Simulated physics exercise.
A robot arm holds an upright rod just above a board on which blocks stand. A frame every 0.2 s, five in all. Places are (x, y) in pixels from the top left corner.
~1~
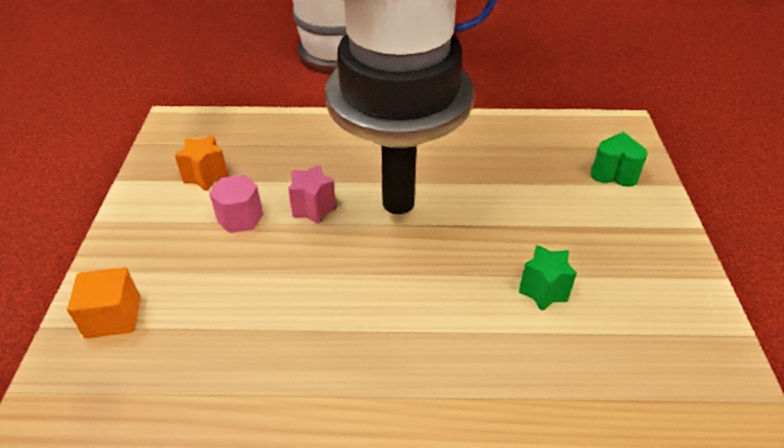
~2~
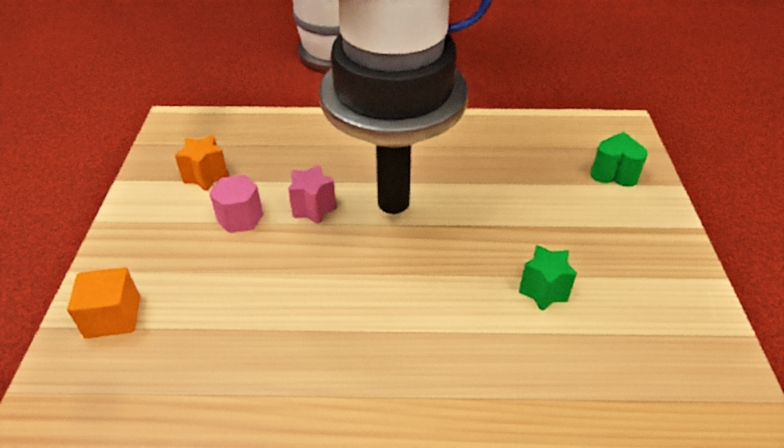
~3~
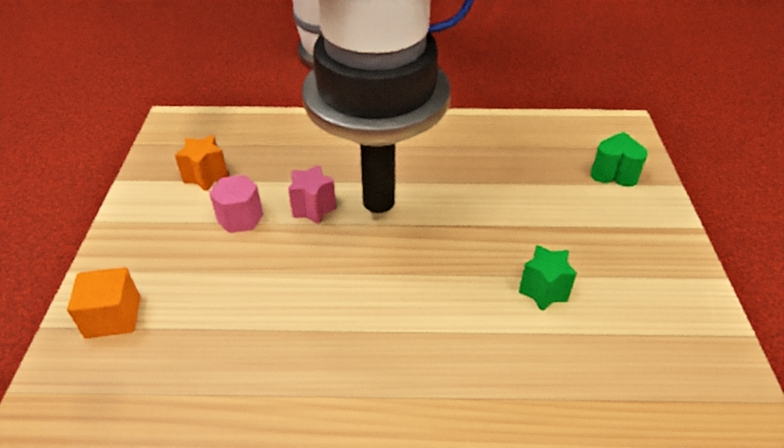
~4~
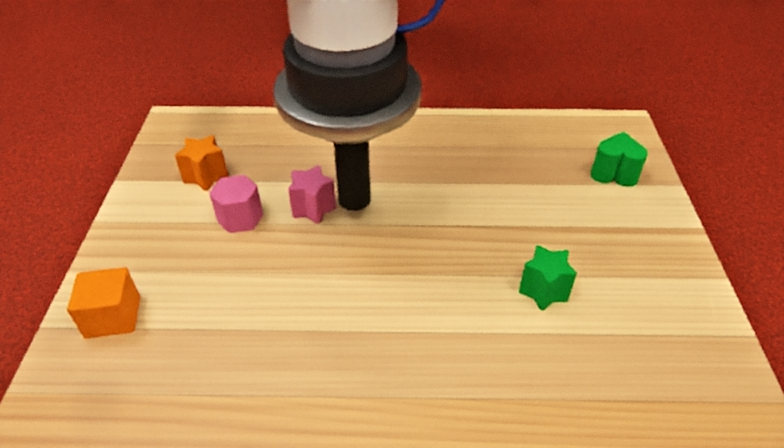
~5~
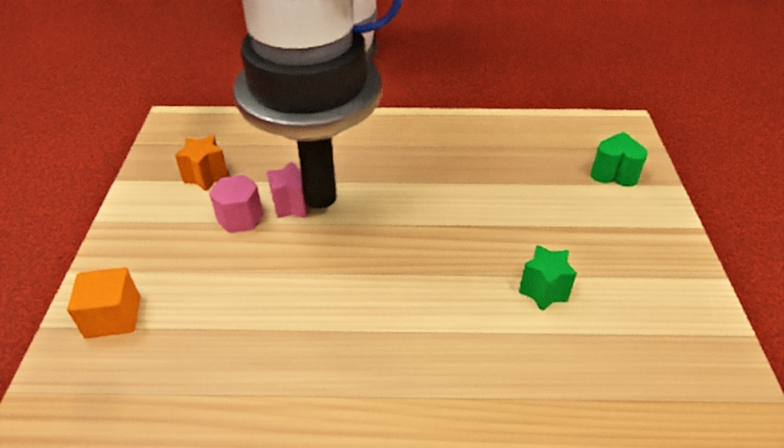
A robot arm moves its black rod left across the board and nudges the pink star.
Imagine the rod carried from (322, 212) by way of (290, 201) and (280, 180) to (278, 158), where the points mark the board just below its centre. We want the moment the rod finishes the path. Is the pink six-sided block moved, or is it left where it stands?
The block you're asking about gets moved.
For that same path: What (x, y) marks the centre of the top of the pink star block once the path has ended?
My prediction: (243, 156).
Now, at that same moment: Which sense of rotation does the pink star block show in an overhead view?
The twist is anticlockwise.
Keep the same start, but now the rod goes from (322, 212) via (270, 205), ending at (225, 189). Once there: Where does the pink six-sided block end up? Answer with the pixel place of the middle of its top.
Its top middle: (190, 189).
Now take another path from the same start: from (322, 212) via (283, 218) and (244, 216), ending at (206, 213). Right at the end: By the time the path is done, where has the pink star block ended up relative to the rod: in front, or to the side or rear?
I'd say it has come free.
The first path, step by step. One third of the way, rod (288, 187); pink six-sided block (222, 190); pink star block (255, 166).
Two thirds of the way, rod (278, 166); pink six-sided block (221, 190), turned 15° anticlockwise; pink star block (243, 157), turned 35° anticlockwise.
At the end, rod (275, 145); orange star block not moved; pink six-sided block (221, 190), turned 15° anticlockwise; pink star block (243, 156), turned 45° anticlockwise.
